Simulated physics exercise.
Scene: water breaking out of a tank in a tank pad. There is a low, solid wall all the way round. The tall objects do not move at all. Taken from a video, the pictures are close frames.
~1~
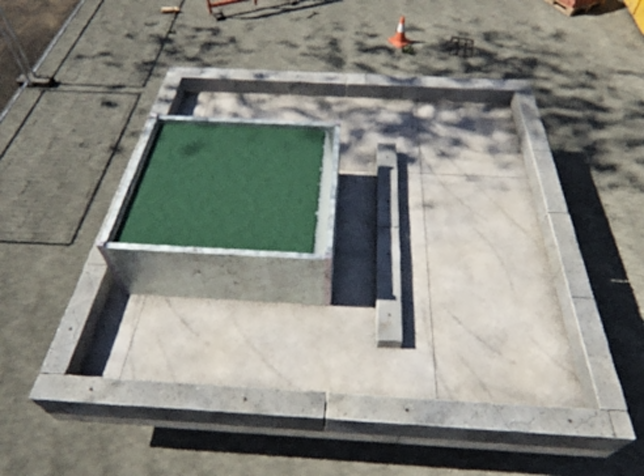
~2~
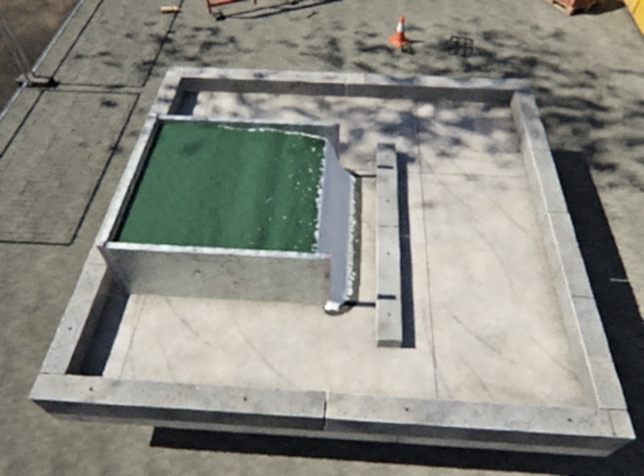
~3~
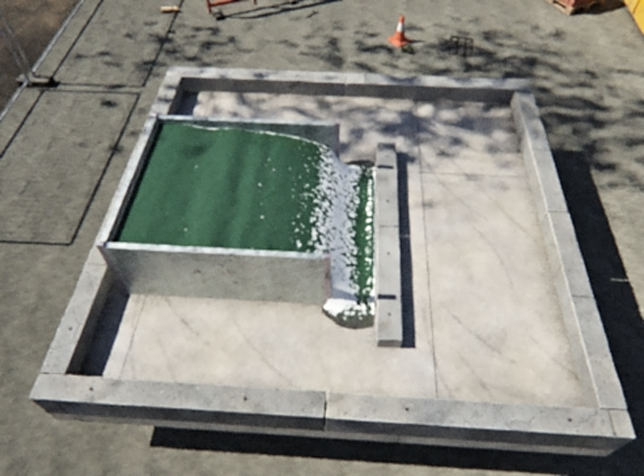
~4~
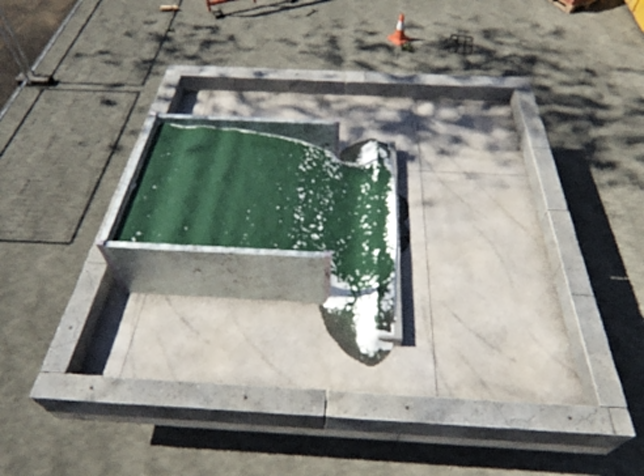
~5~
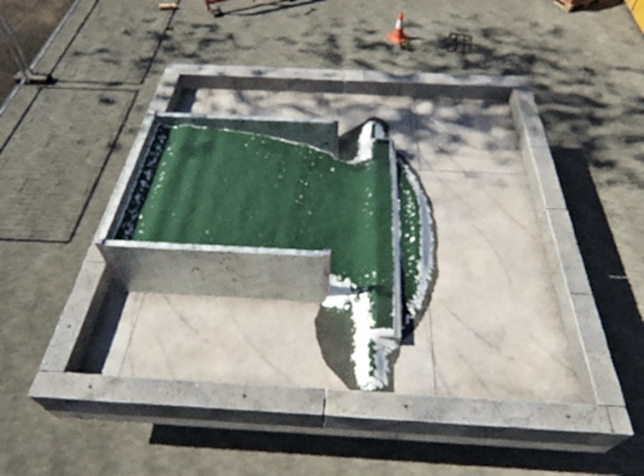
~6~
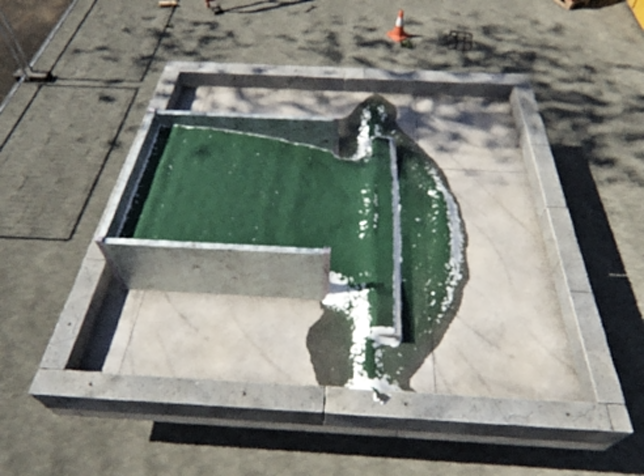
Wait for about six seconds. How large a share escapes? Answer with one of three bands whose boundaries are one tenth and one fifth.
The share is below one tenth.
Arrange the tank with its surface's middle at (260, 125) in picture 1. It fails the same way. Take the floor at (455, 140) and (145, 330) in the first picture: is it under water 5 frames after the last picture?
Result, in listed order - waterlogged, high and dry.
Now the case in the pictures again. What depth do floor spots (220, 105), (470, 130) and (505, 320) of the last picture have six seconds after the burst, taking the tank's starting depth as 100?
My figures are about 25, 20 and 18 percent.
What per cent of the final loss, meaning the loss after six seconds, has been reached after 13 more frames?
It would be around 60 %.
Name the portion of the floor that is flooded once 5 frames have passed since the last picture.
Some 65 in a hundred.
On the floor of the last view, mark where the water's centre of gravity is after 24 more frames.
Point: (350, 215).
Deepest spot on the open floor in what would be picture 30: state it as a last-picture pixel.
Approximate pixel: (396, 208).
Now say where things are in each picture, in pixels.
Still water in the tank at (232, 184), in the first frame.
Water pours out at (330, 219) and has run to (330, 309), in the second frame.
Water pours out at (330, 221) and has run to (359, 321), in the third frame.
The front is at (370, 358), out from the gap at (330, 220), in the fourth frame.
The front is at a hidden place, out from the gap at (329, 219), in the fifth frame.
The front is at (376, 100), out from the gap at (329, 217), in the sixth frame.
A moment on, water covers 45 % of the floor; the low wall has let 0 % over.
Next, water covers 55 % of the floor; the low wall has let 0 % over.
Then, water covers 75 % of the floor; the low wall has let 3 % over.
Later, water covers 80 % of the floor; the low wall has let 5 % over.
In the end, water covers 80 % of the floor; the low wall has let 5 % over.
